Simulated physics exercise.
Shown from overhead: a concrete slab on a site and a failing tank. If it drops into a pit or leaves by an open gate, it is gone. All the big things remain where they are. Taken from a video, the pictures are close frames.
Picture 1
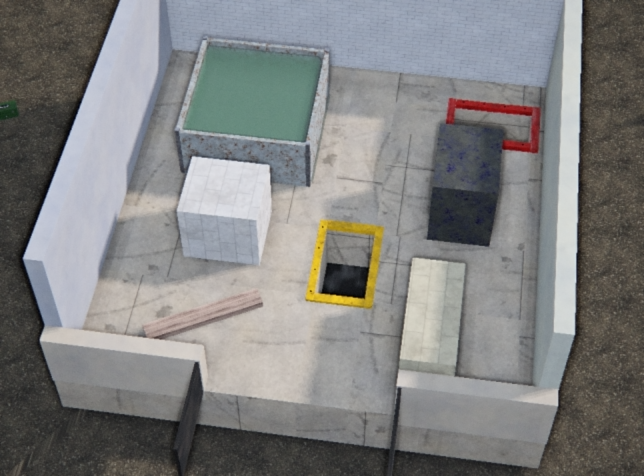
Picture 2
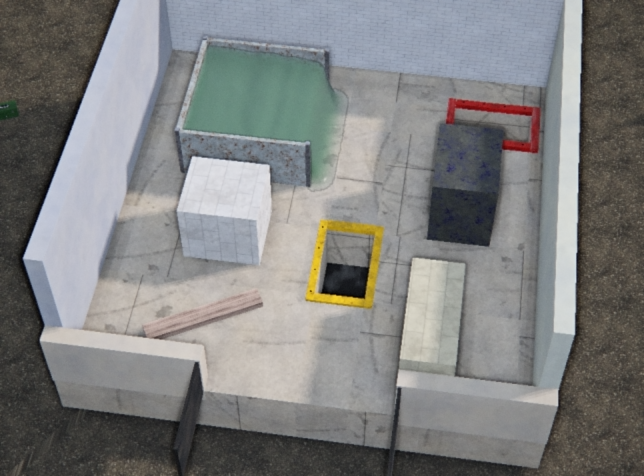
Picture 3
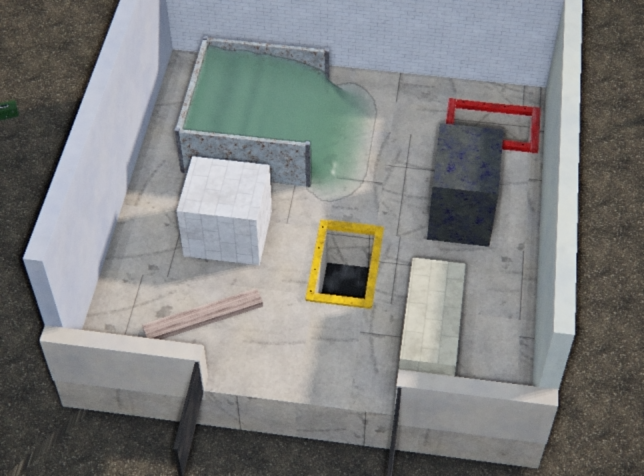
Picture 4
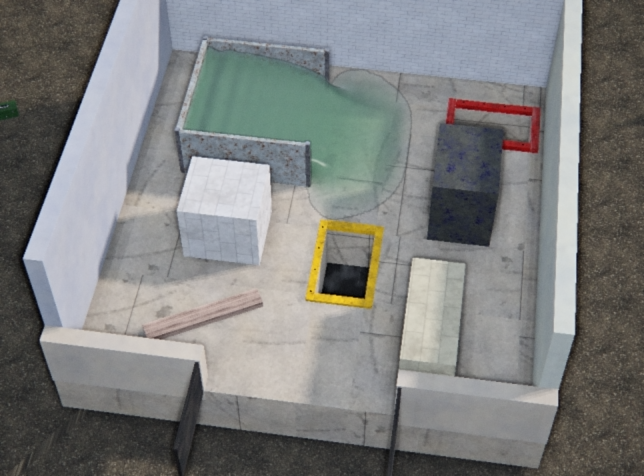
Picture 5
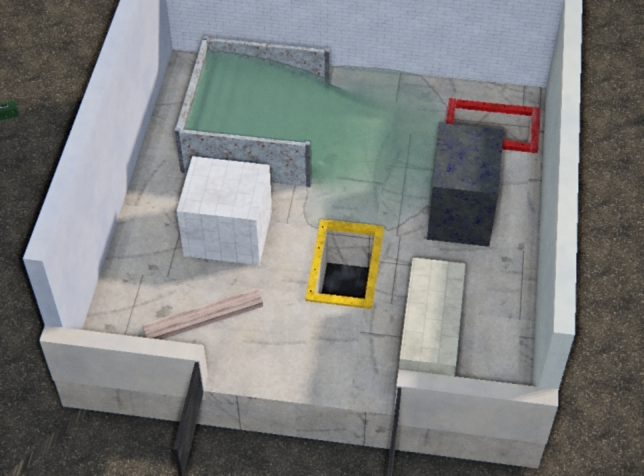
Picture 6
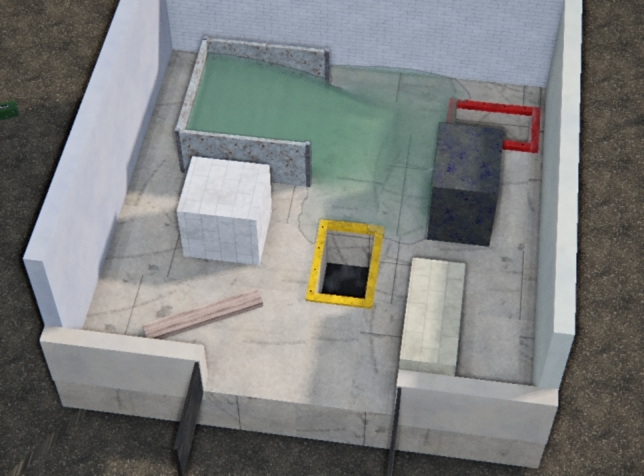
Green water pouring from the open right side of a tank, spreading across a walled concrete slab and reaching a dark block.
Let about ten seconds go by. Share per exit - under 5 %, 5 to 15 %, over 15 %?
Gate: 5 to 15 %. Yellow pit: 5 to 15 %. Red pit: Over 15 %.
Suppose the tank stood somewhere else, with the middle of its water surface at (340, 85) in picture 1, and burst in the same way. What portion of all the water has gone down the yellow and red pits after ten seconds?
Result in per cent: Yellow pit 4, red pit 50.
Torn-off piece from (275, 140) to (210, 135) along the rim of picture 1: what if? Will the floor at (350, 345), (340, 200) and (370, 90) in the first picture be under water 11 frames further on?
In the order asked: Out of reach, sodden, out of reach.
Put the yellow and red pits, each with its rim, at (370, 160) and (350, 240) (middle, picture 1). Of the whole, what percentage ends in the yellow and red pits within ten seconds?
Estimated shares - yellow: 50 %; red: 2 %.
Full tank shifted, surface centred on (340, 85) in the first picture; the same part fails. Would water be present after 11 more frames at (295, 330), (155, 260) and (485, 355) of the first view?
Well, first one stays dry, second one stays dry, third one got wet.
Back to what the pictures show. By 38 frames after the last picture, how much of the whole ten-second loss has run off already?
It comes to around 85 per cent.
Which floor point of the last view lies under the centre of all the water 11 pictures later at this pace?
The spot I would choose is (380, 158).
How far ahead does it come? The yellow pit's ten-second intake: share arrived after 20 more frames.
Roughly 40 per cent.
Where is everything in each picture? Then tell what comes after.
Still water in the water tank at (255, 93), in the first picture.
The front is at (331, 91), out from the gap at (316, 123), in the second picture.
The front is at (355, 88), out from the gap at (316, 126), in the third picture.
Water pours out at (316, 127) and has run to (368, 76), in the fourth picture.
Water pours out at (316, 128) and has run to (447, 114), in the fifth picture.
The front is at a hidden place, out from the gap at (316, 129), in the sixth picture.
A moment on, water covers 35 % of the floor; the gate 0 %, the yellow pit 0 %, the red pit 5 %.
Next, water covers 45 % of the floor; the gate 0 %, the yellow pit 1 %, the red pit 14 %.
Then, water covers 55 % of the floor; the gate 3 %, the yellow pit 3 %, the red pit 27 %.
Later, water covers 60 % of the floor; the gate 7 %, the yellow pit 4 %, the red pit 32 %.
In the end, water covers 75 % of the floor; the gate 11 %, the yellow pit 7 %, the red pit 33 %.
